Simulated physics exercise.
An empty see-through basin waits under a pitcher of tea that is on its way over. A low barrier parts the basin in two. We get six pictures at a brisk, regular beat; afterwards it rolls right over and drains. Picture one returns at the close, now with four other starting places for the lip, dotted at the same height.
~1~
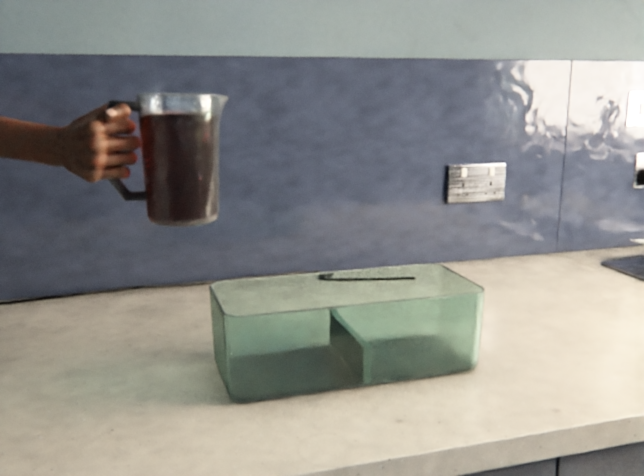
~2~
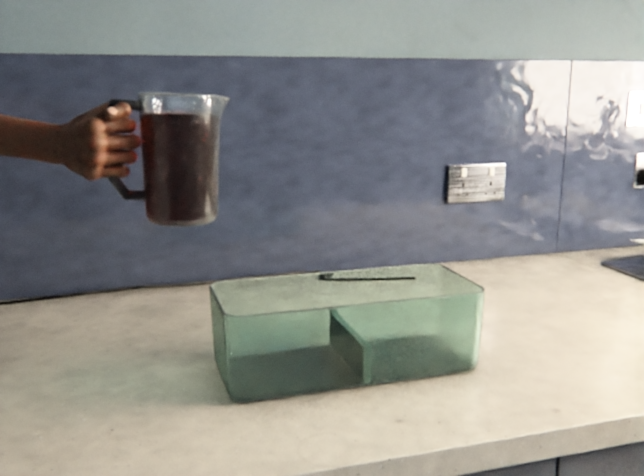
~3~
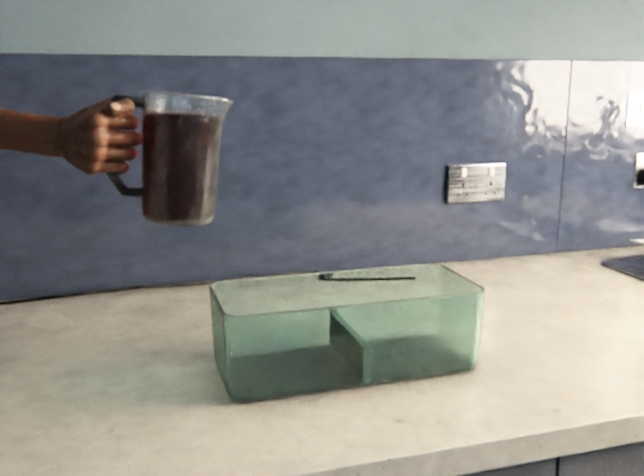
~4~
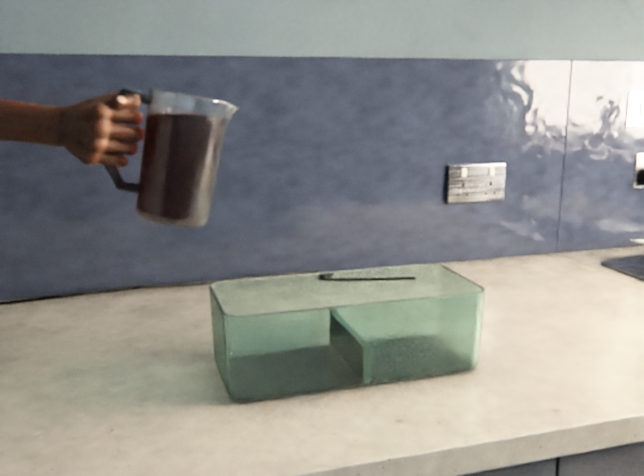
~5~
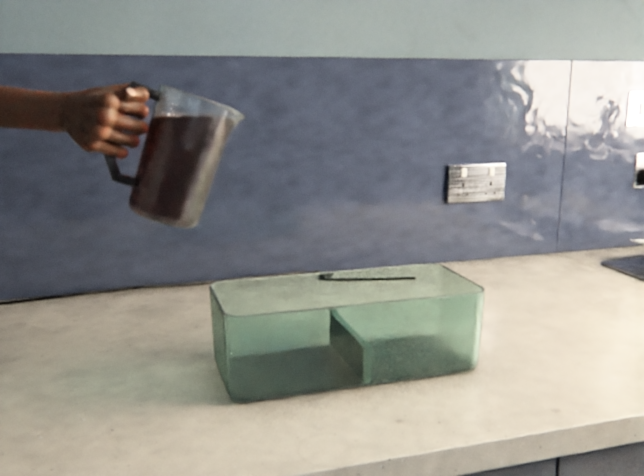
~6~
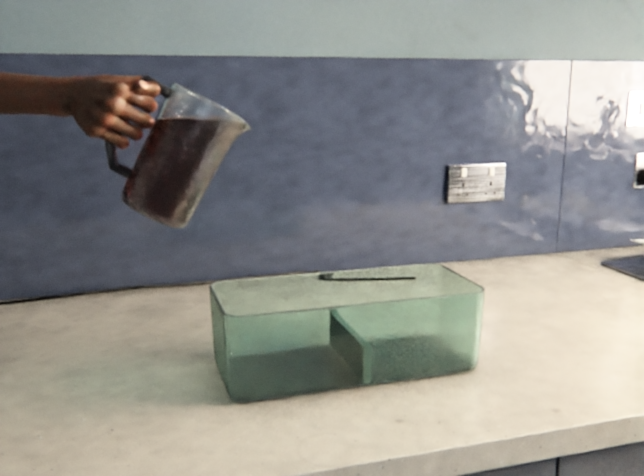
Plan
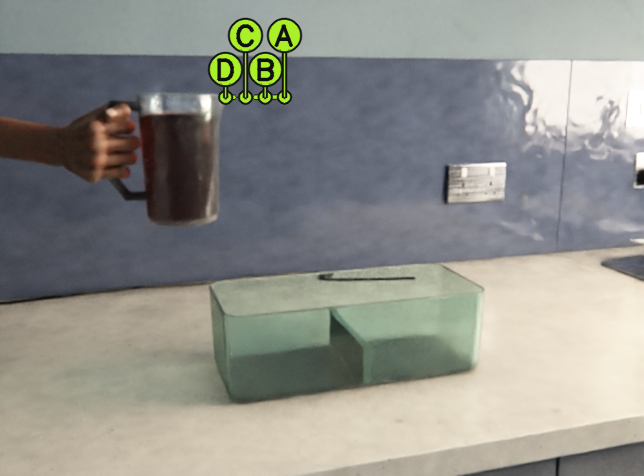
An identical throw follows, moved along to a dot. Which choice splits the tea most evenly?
It is B.
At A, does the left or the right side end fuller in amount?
More ends on the right.
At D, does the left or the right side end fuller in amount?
The left one.
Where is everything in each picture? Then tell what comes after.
The first frame shows upright, lip at (226, 97); basin from (228, 401) to (476, 367); top of the wall at (349, 328); nothing has left yet.
The second frame shows upright, lip at (228, 98); nothing has left yet.
The third frame shows tipped about 5°, lip at (231, 101); nothing has left yet.
The fourth frame shows tipped about 11°, lip at (237, 107); nothing has left yet.
The fifth frame shows tipped about 19°, lip at (243, 116); nothing has left yet.
The sixth frame shows tipped about 29°, lip at (249, 127); nothing has left yet.
In lime, A at (284, 97); B at (265, 97); C at (245, 97); D at (225, 97).
If A is chosen, about 7 % ends left of the wall and 92 % right of it.
If B is chosen, about 52 % ends left of the wall and 45 % right of it.
If C is chosen, about 89 % ends left of the wall and 3 % right of it; 8 % is lost outside.
If D is chosen, about 91 % ends left of the wall and 4 % right of it; 4 % is lost outside.
